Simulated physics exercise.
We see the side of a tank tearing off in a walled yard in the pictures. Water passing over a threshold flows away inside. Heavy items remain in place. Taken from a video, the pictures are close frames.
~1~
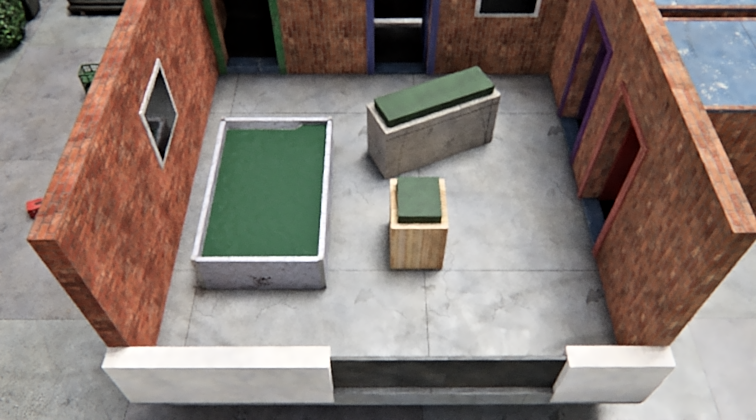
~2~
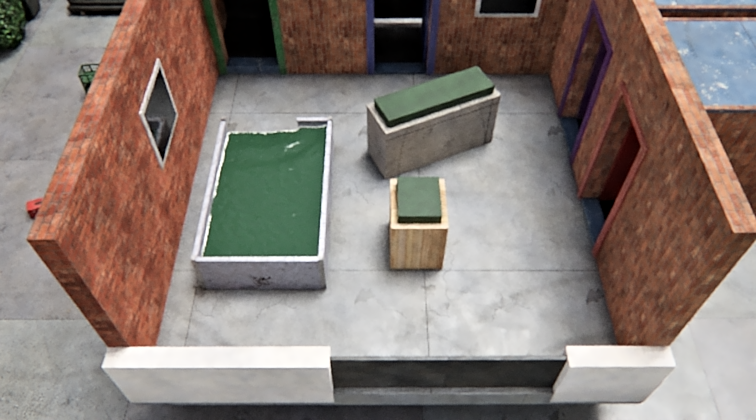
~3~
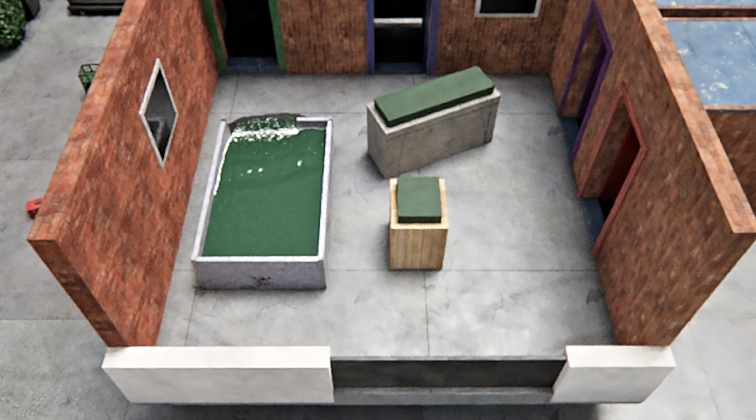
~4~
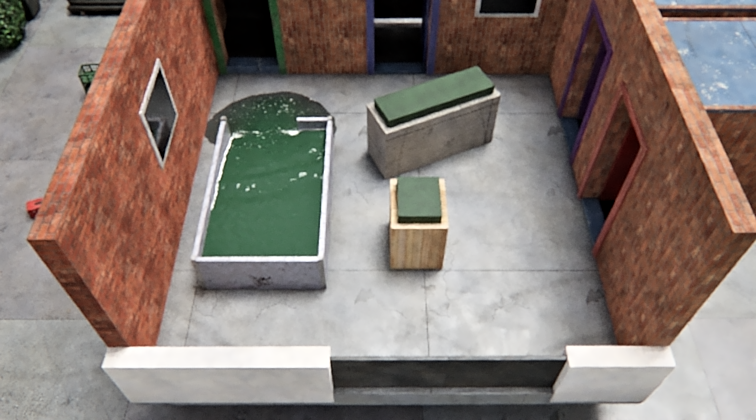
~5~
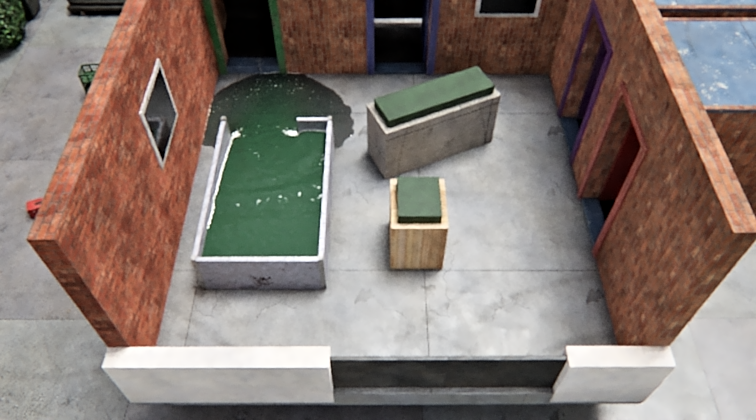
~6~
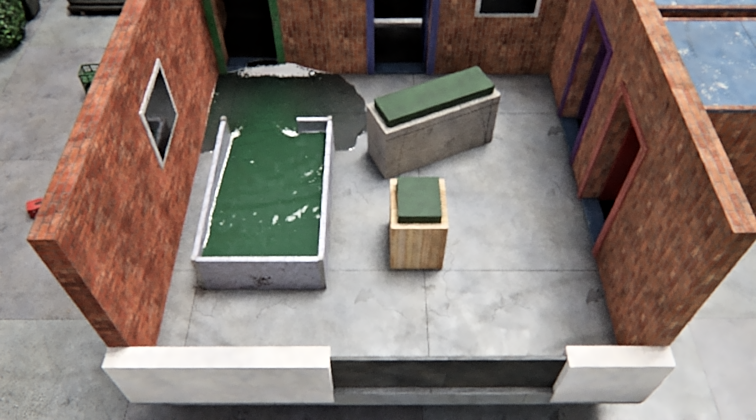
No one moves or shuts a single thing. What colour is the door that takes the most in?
It is green.
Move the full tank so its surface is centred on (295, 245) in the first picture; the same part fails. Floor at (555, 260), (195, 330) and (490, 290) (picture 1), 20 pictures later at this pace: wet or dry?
Point by point, the spots are not hit, not hit and not hit.
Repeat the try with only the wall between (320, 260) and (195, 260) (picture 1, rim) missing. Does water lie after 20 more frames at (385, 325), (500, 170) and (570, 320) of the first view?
In sequence the three spots come out wetted, then still bare, then wetted.
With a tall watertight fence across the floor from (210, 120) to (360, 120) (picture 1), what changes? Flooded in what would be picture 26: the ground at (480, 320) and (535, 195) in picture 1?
Bone-dry, bone-dry.
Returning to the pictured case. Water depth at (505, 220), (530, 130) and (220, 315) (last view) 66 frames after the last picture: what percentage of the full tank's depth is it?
Going in order, that's 4, 12 and 4 %.
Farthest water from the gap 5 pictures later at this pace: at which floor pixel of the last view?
Estimated pixel: (408, 75).
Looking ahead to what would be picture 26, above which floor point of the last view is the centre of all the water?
Around pixel (304, 155) of the last picture.
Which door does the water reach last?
The red door.
A moment on, water covers 15 % of the floor; green door some in, red door not reached, purple door not reached, blue door wet at the sill, nothing in.
Next, water covers 25 % of the floor; green door a lot in, red door not reached, purple door not reached, blue door a trickle in.
Then, water covers 40 % of the floor; green door a lot in, red door not reached, purple door a trickle in, blue door a trickle in.
Later, water covers 65 % of the floor; green door a lot in, red door wet at the sill, nothing in, purple door some in, blue door some in.
In the end, water covers 90 % of the floor; green door a lot in, red door wet at the sill, nothing in, purple door a lot in, blue door some in; the green door has let in the most.
